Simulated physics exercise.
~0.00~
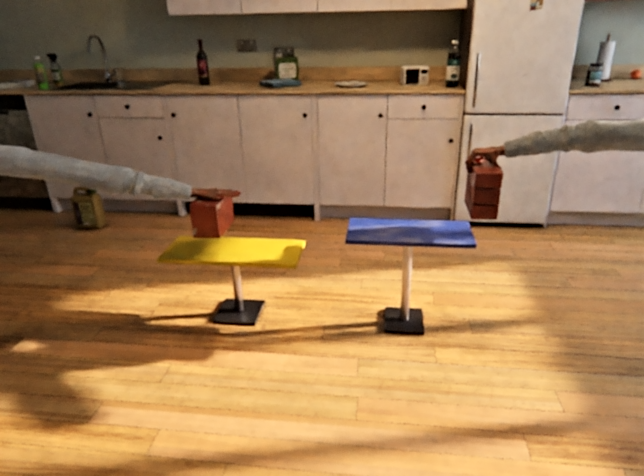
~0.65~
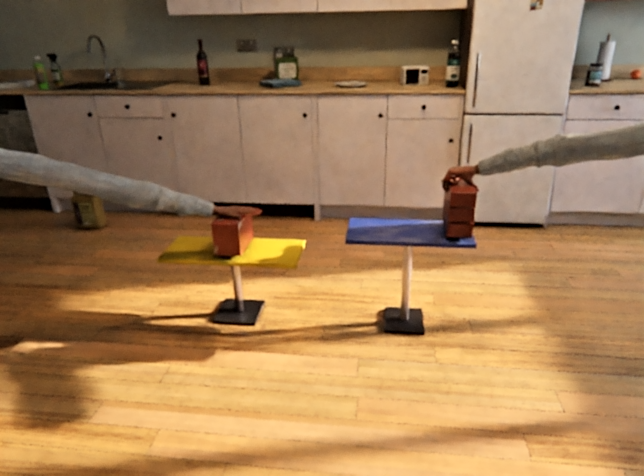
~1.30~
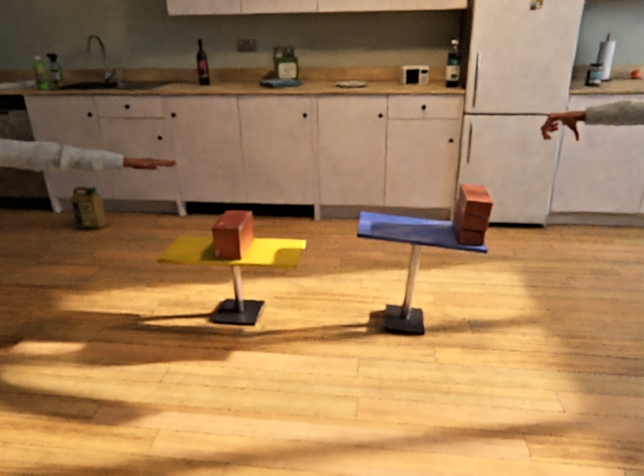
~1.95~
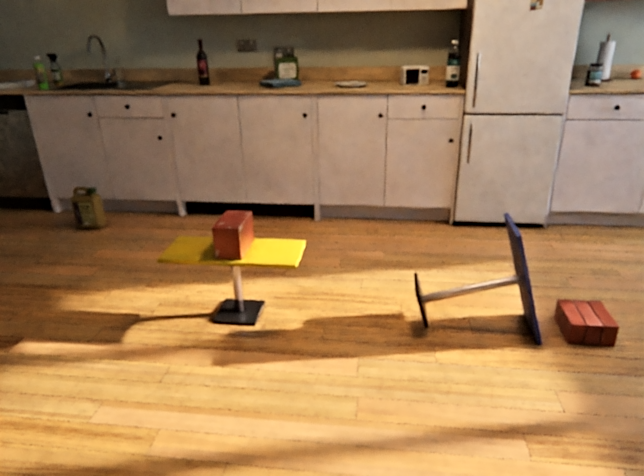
In a sunlit kitchen, two hands set reddish brick-like blocks on a yellow side table and near the right edge of a blue stand, then let go; the blue stand toppled rightward, dropping its stack on the floor, while the yellow table stayed upright.
